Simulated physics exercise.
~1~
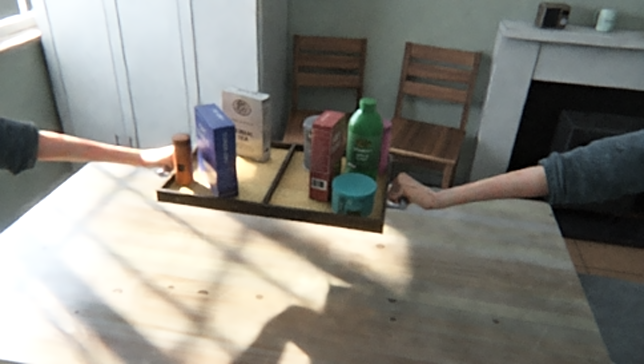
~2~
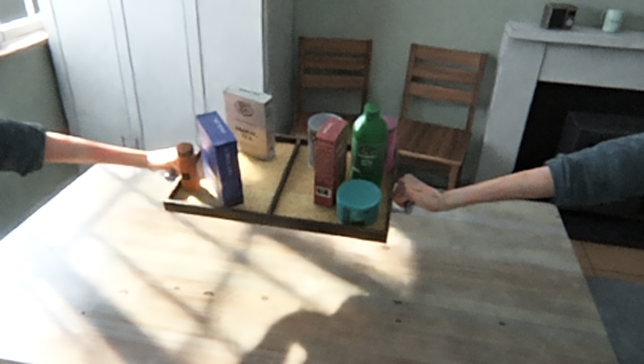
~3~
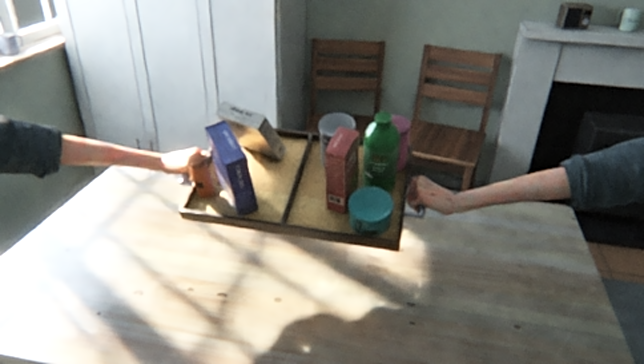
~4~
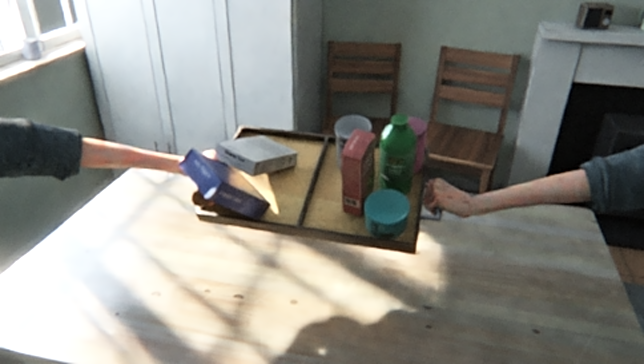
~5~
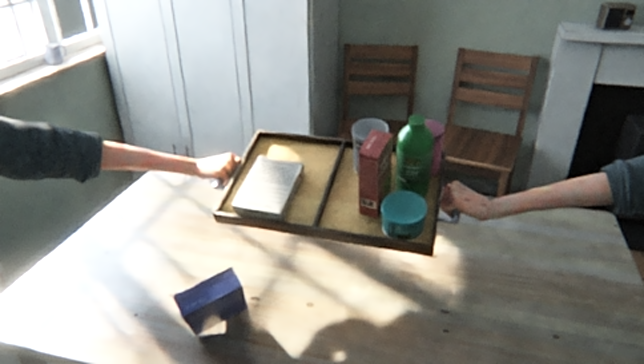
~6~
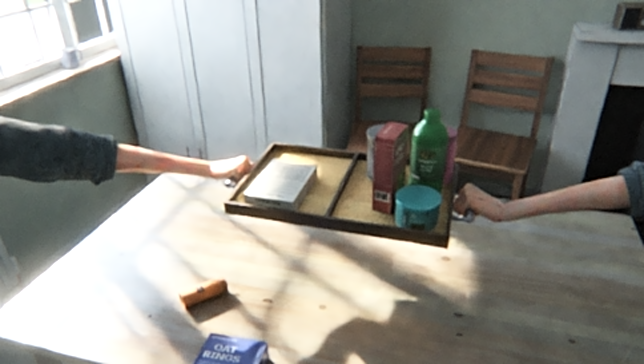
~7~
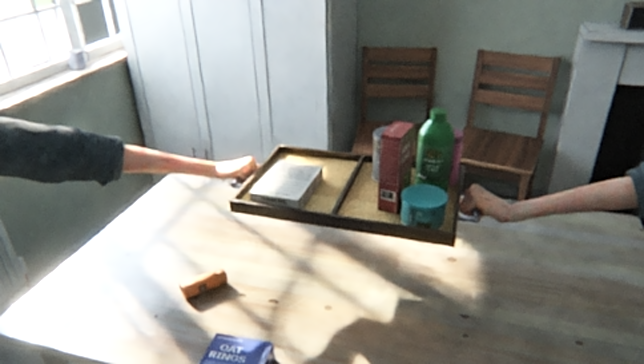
Tray held in two hands tipping toward the viewer, toppling a white packet and dropping a blue packet and orange shaker, then levelling.
